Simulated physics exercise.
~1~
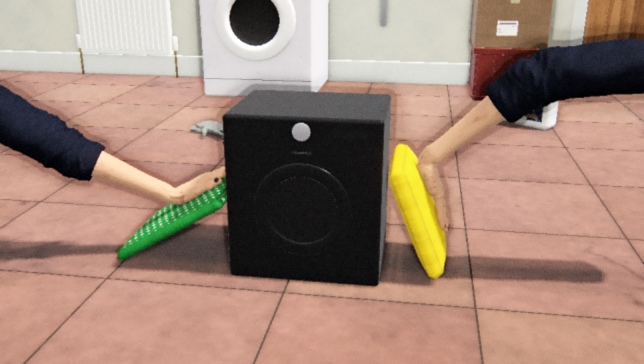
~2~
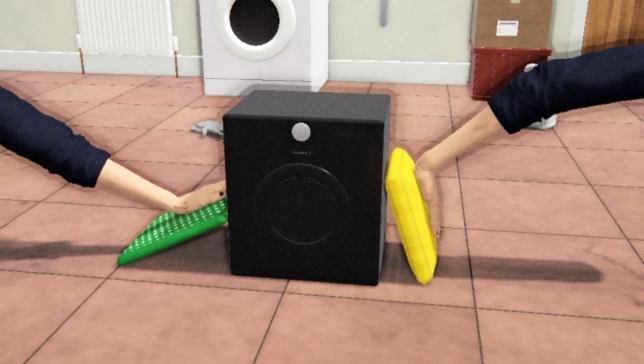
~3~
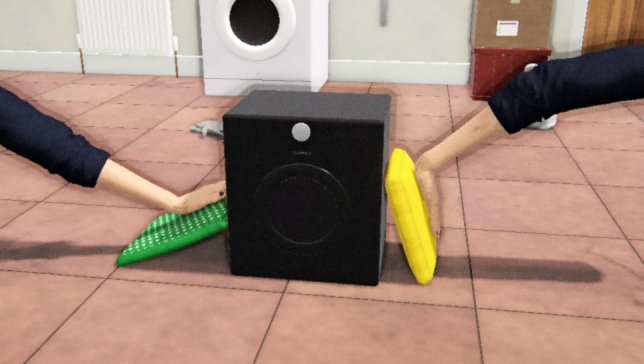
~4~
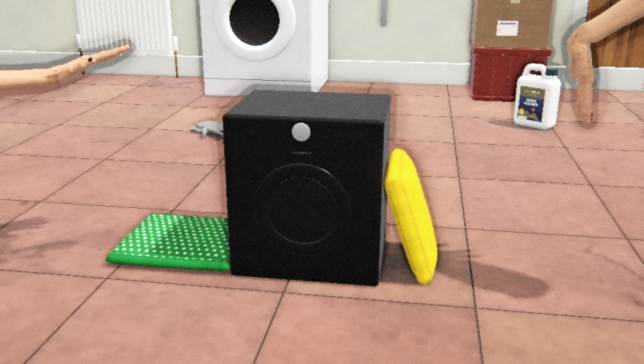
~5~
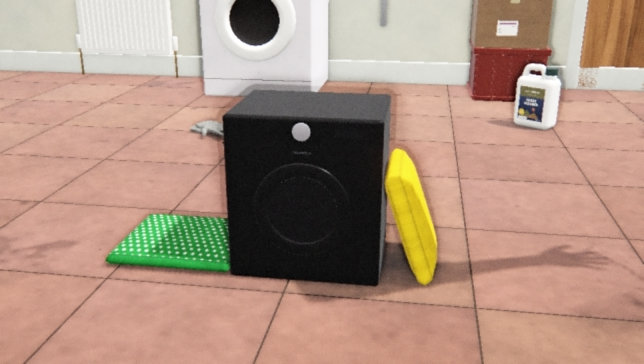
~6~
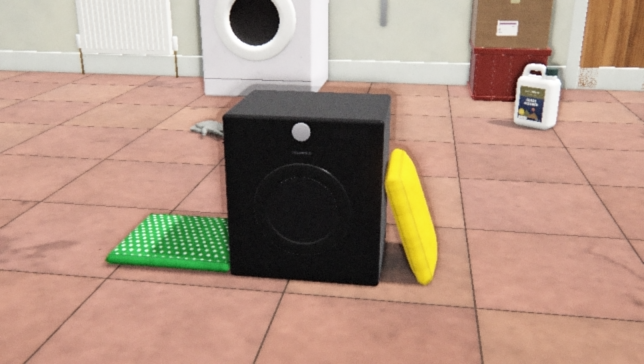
A black, box-shaped machine stands on a pinkish tiled floor, seen from the front and slightly above, with a white washing machine, a radiator and stacked boxes along the wall behind. Two hands in dark sleeves reach in from either side, the left one holding a tilted green seat pad against the machine and the right one holding a yellow soft bag upright against its other side. The hands let go and draw back out of view. The green pad slips down and lies flat on the floor, while the yellow bag stays leaning against the unmoved machine.
